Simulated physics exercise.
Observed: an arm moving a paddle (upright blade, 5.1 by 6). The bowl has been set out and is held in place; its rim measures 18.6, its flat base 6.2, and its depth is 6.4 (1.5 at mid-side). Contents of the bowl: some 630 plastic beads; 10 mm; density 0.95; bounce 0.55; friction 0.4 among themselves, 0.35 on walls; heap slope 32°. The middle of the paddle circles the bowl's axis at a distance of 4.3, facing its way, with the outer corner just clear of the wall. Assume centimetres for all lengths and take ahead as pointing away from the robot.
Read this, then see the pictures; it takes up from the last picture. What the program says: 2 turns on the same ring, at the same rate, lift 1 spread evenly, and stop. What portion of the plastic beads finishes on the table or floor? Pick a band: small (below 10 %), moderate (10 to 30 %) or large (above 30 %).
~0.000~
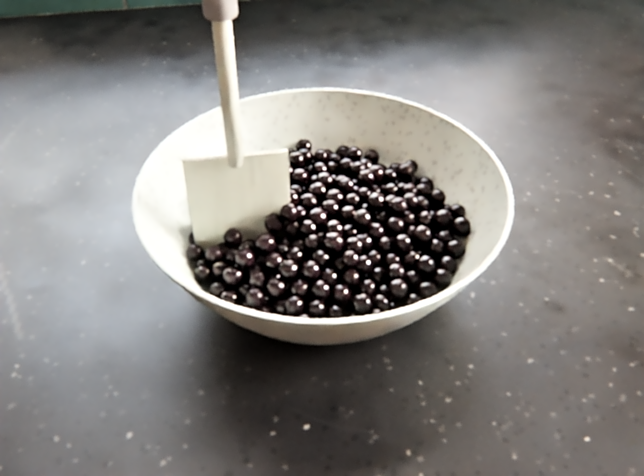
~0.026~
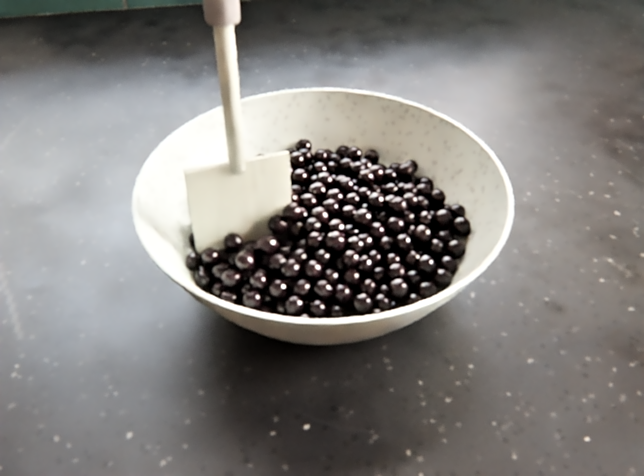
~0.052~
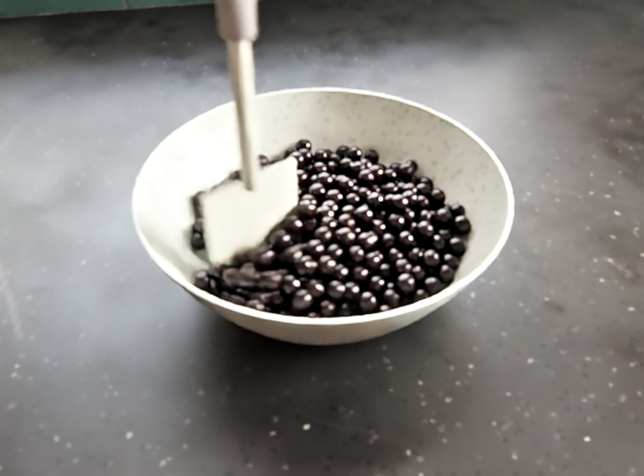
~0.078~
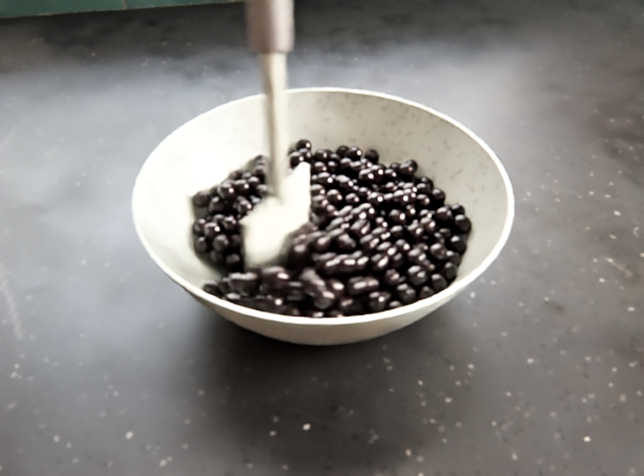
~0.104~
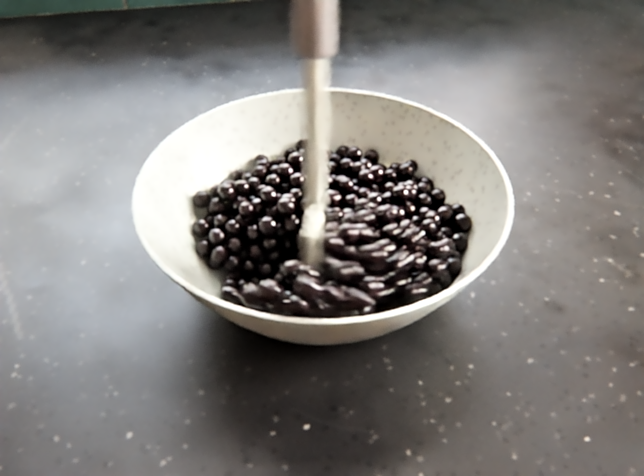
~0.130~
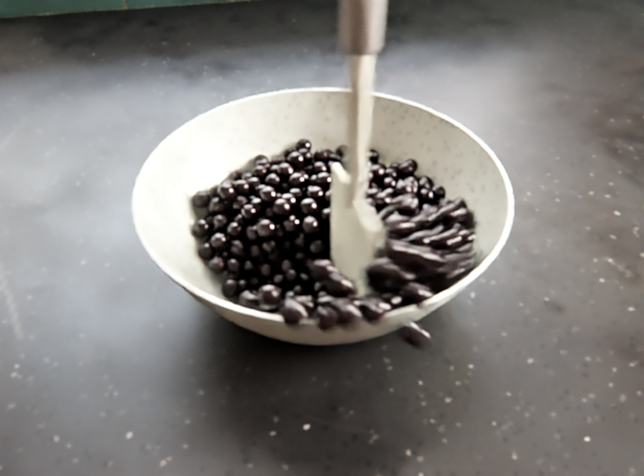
Large, above 30 %.
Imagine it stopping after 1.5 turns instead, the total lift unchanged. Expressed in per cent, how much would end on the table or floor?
I'd reckon near 35 per cent.
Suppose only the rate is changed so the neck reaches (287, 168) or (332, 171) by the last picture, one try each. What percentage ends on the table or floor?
It comes to close to 20 per cent and close to 35 per cent.
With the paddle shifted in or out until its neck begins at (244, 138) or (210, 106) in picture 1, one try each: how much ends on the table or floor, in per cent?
First try about 40 per cent, second try about 20 per cent.
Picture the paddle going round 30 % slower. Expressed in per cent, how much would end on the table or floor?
Roughly 30 per cent.
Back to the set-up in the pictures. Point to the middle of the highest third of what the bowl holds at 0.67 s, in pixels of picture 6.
Around (369, 200).
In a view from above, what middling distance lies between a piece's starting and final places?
I'd estimate close to 11 cm.
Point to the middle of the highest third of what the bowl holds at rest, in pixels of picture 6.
The centre sits around (311, 236) in the last picture.
After 0.40 s, 340° round, highest piece 11 above the table; 452 in the bowl, 105 on the table or floor, 74 in flight or on the tool.
After 0.67 s, 221° round, highest piece 9 above the table; 371 in the bowl, 243 on the table or floor, 17 in flight or on the tool.
After 1.00 s, 0° round, highest piece 5 above the table; 360 in the bowl, 271 on the table or floor.
After 1.70 s, 0° round, highest piece 5 above the table; 360 in the bowl, 271 on the table or floor.
In the end, 360 in the bowl, 271 on the table or floor. That is 43 % on the table or floor.
